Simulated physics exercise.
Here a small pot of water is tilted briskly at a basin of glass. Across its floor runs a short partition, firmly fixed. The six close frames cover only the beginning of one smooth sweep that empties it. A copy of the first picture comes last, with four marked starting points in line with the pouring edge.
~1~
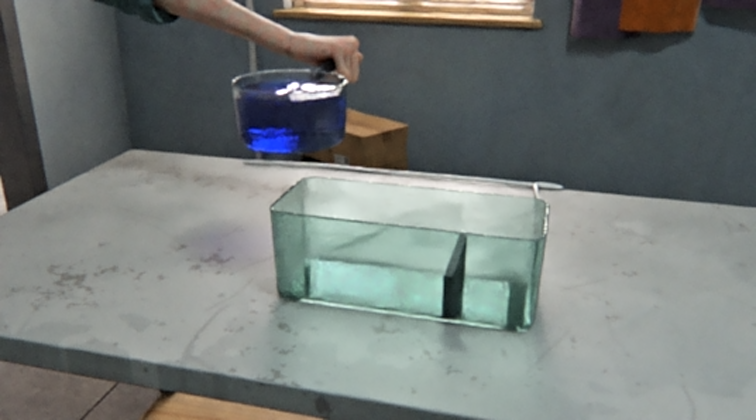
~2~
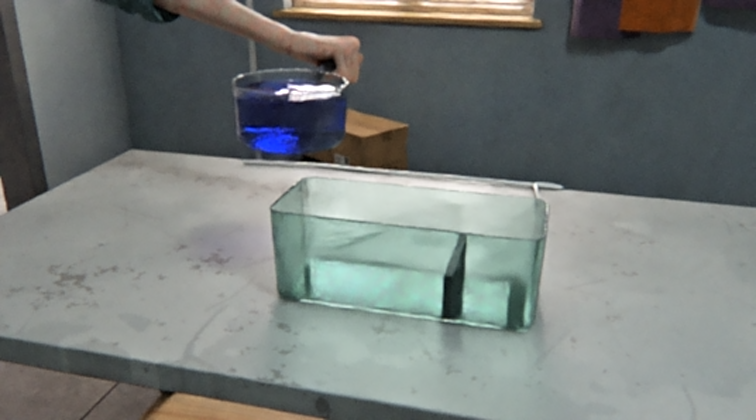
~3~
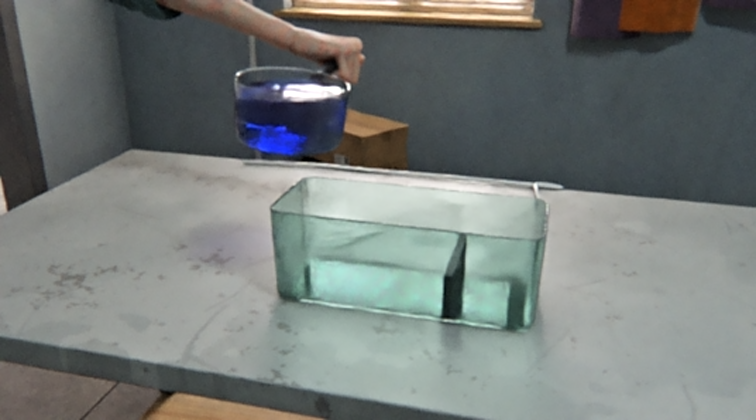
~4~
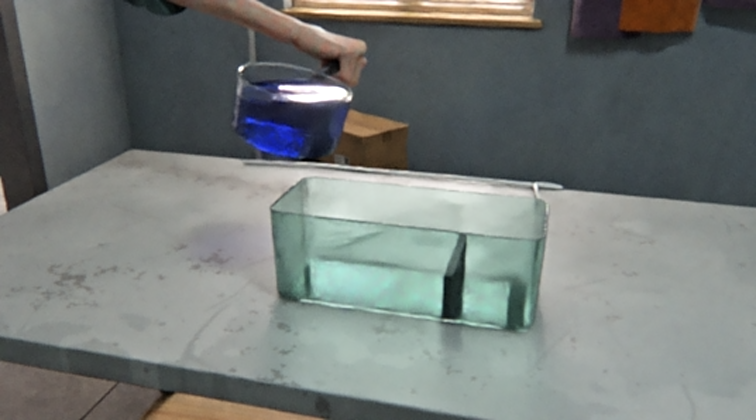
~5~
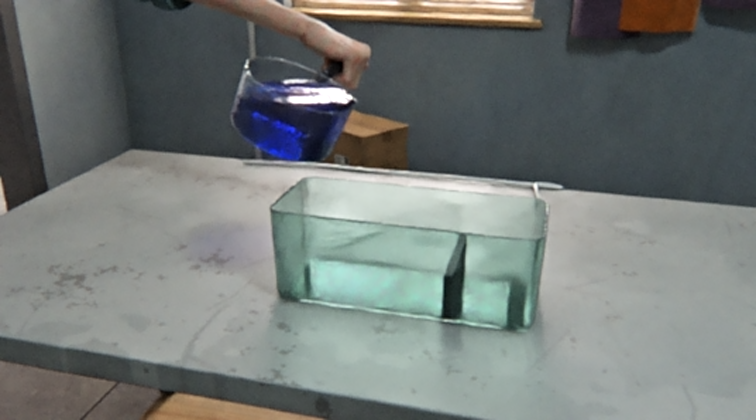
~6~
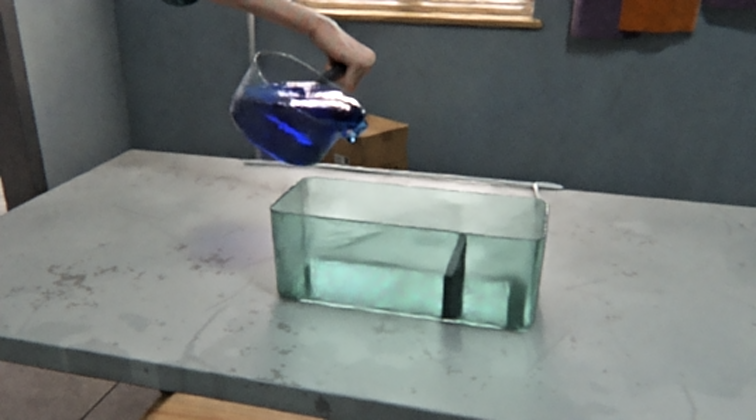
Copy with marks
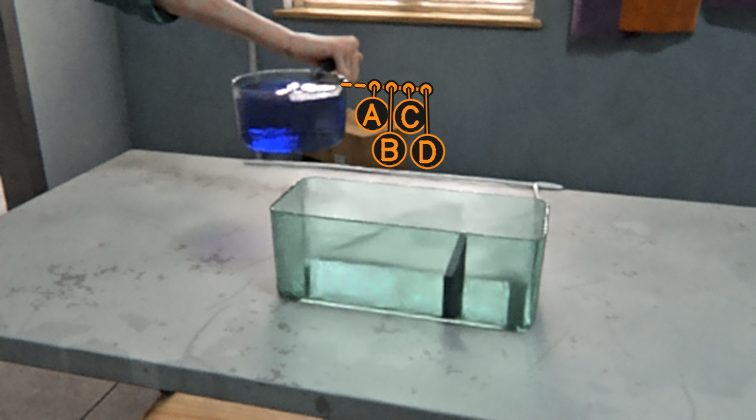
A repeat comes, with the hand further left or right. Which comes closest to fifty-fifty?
Use place D.
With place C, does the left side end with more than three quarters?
No, it does not.
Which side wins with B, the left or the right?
The left one.
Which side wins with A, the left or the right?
The left side.
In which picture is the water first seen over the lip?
In picture 5.
On the marked copy, A at (374, 86); B at (391, 87); C at (408, 88); D at (426, 89).
With A, about 95 % ends left of the wall and 4 % right of it.
With B, about 84 % ends left of the wall and 10 % right of it; 6 % is lost outside.
With C, about 64 % ends left of the wall and 33 % right of it; 3 % is lost outside.
With D, about 46 % ends left of the wall and 53 % right of it.
